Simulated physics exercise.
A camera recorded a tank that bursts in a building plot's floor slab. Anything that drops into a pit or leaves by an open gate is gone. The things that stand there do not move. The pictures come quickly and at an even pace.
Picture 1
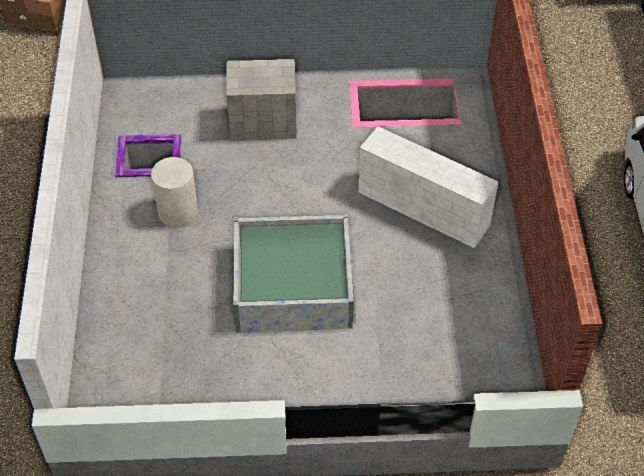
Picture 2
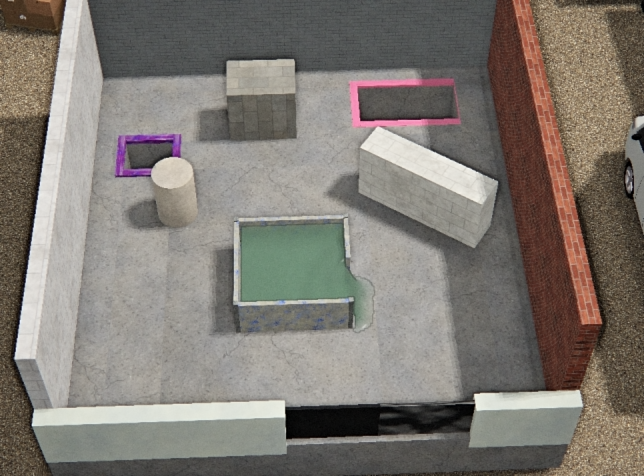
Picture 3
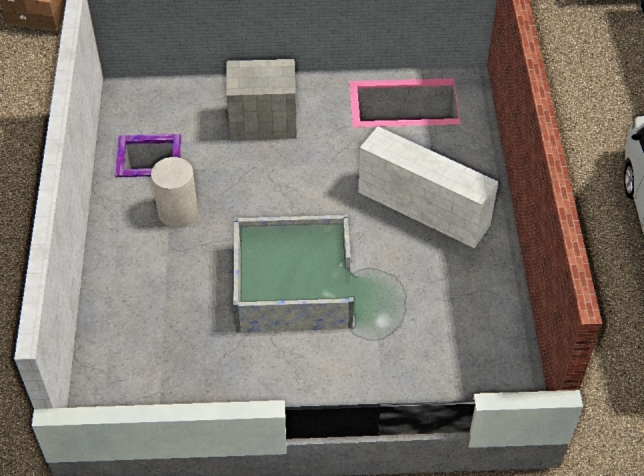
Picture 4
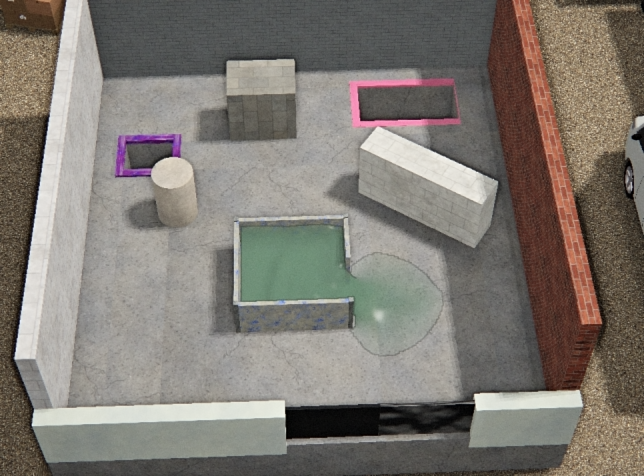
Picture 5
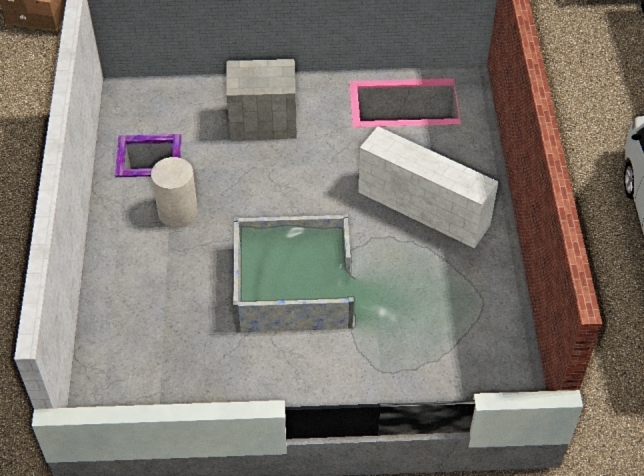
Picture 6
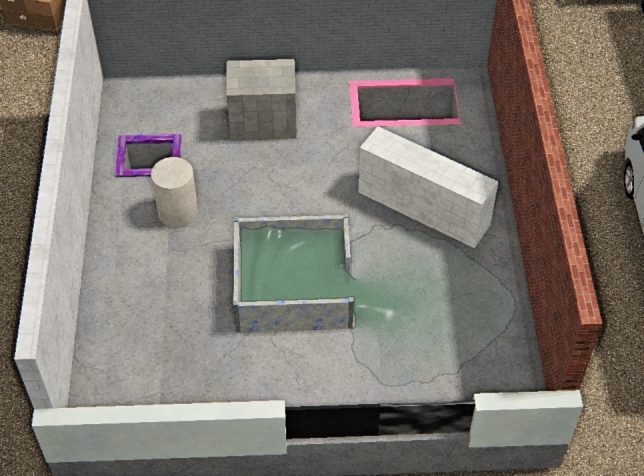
At first, a square tank of green water stands whole and still on a grey walled floor, among a cylinder, a block and a long slab. Then water pours out through the tank's right side, and a thin, pale green puddle spreads rightward across the floor, widening steadily while the other objects stay put.
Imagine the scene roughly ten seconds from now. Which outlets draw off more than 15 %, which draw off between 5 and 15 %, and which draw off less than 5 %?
The gate never reaches five per cent, the pink pit holds five to fifteen per cent, the purple pit never reaches five per cent.
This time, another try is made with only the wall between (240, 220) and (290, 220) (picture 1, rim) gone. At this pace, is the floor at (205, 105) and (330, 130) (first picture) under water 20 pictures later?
In order: Swamped and swamped.
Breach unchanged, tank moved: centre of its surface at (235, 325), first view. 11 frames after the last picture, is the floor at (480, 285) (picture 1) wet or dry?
Soaked.
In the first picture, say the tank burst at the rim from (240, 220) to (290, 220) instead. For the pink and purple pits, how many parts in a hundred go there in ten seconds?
Out of every hundred parts, pink takes 25 and purple takes 10.
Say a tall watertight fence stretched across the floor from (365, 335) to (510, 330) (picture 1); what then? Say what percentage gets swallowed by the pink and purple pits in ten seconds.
Pink 20 %, purple 0 %.
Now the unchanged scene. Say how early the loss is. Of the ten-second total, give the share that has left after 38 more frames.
It comes to around 50 per cent.
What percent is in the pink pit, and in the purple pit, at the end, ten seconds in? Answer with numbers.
In order, near 10 and 0 in a hundred.
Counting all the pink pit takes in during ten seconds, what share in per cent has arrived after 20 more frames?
Roughly 10 percent.
A moment on, water covers 20 % of the floor; the gate 0 %, the pink pit 0 %, the purple pit 0 %.
Next, water covers 20 % of the floor; the gate 0 %, the pink pit 0 %, the purple pit 0 %.
Then, water covers 30 % of the floor; the gate 0 %, the pink pit 1 %, the purple pit 0 %.
Later, water covers 50 % of the floor; the gate 0 %, the pink pit 5 %, the purple pit 0 %.
In the end, water covers 65 % of the floor; the gate 0 %, the pink pit 11 %, the purple pit 0 %.
